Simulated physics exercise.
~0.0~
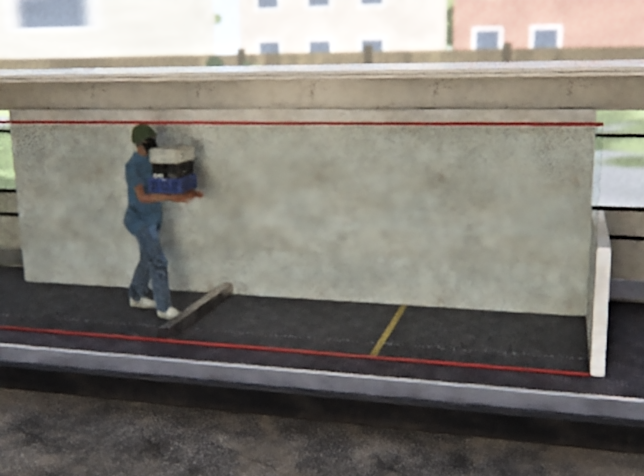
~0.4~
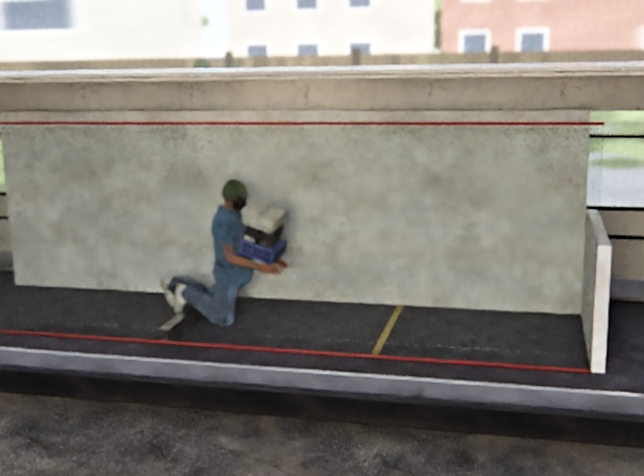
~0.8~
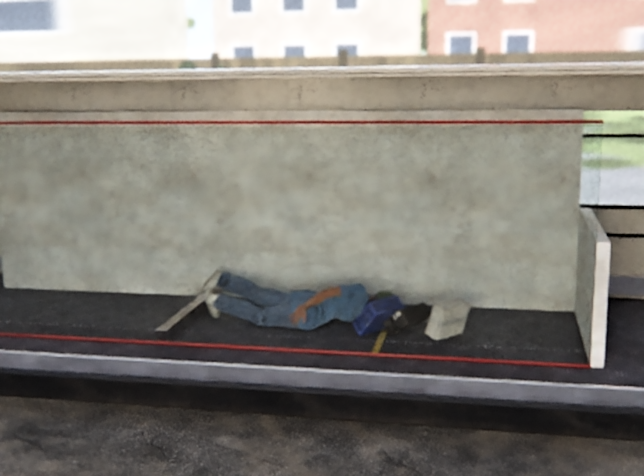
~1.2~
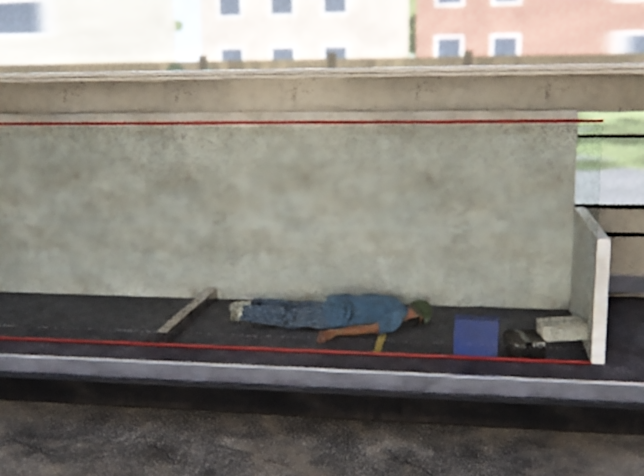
A person carrying a stack of boxes topples rightward, landing flat as the boxes scatter.
